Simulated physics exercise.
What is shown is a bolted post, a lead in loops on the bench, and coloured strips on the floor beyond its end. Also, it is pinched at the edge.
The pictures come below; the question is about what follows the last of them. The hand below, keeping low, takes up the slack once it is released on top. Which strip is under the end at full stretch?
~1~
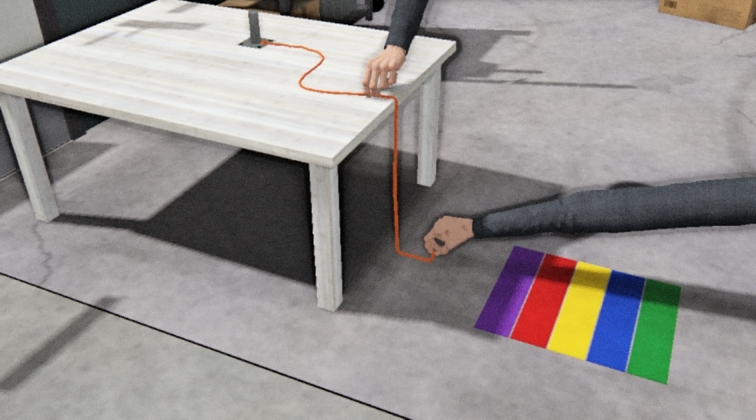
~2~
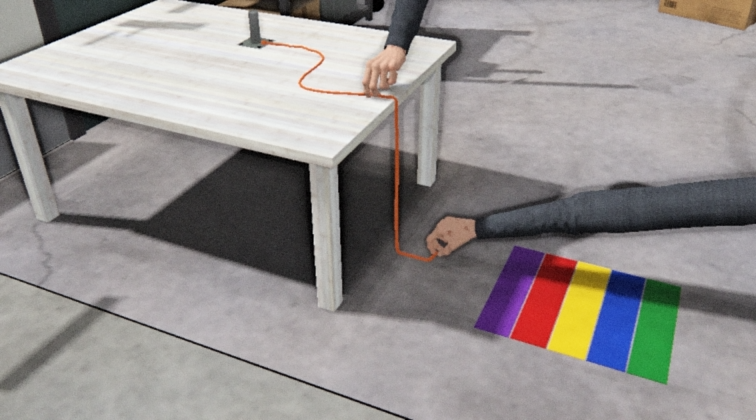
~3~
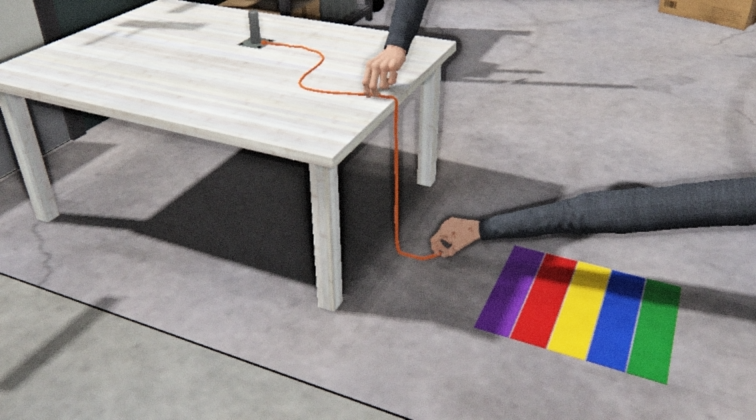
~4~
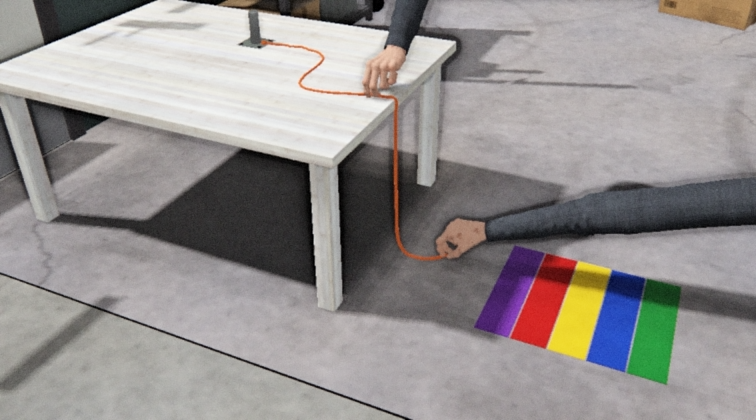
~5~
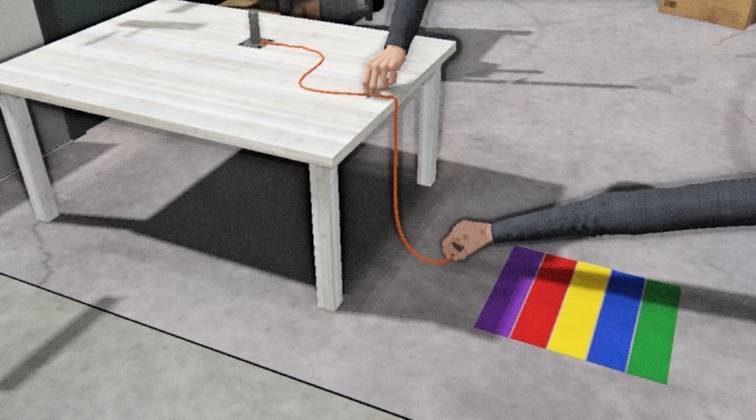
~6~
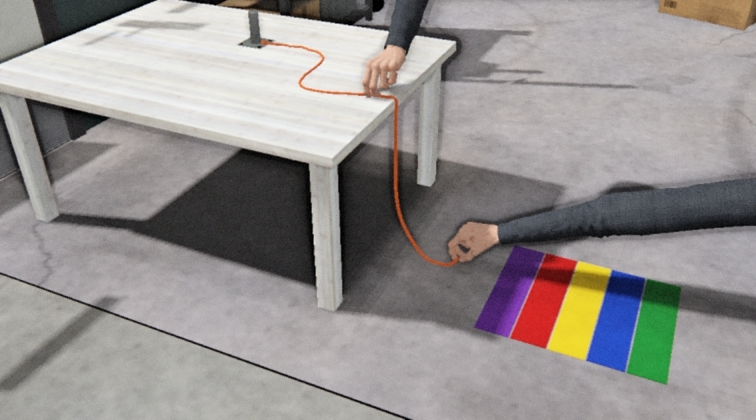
The blue strip.
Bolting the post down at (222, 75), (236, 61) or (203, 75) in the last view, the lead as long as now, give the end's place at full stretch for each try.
Roughly (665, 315), (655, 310) and (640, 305).
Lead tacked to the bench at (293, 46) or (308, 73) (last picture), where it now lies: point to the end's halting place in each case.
Per try (px, approx.): (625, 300); (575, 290).
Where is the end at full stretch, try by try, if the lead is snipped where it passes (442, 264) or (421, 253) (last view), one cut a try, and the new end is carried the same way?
It would end up close to (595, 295), then close to (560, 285).
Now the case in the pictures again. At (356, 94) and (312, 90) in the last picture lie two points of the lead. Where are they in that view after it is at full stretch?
Point one: (427, 112); point two: (393, 85).
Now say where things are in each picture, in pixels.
In the first frame, end (434, 252); purple (498, 315); red (534, 326); yellow (571, 336); blue (610, 348); green (650, 359).
In the second frame, end (437, 252); lead through (290, 47) (318, 66) (316, 91) (393, 99) (397, 169) (397, 235).
In the third frame, end (441, 253).
In the fourth frame, end (446, 255); lead through (290, 47) (318, 66) (316, 91) (393, 99) (396, 169) (397, 236).
In the fifth frame, end (452, 256).
In the sixth frame, end (459, 258); lead through (290, 47) (318, 66) (316, 91) (393, 99) (396, 169) (409, 236).
Early on, end near (564, 286); over red.
Midway, end near (605, 297); over blue.
At the end of the slack, end near (629, 303); over blue. It gets as far as the blue strip.
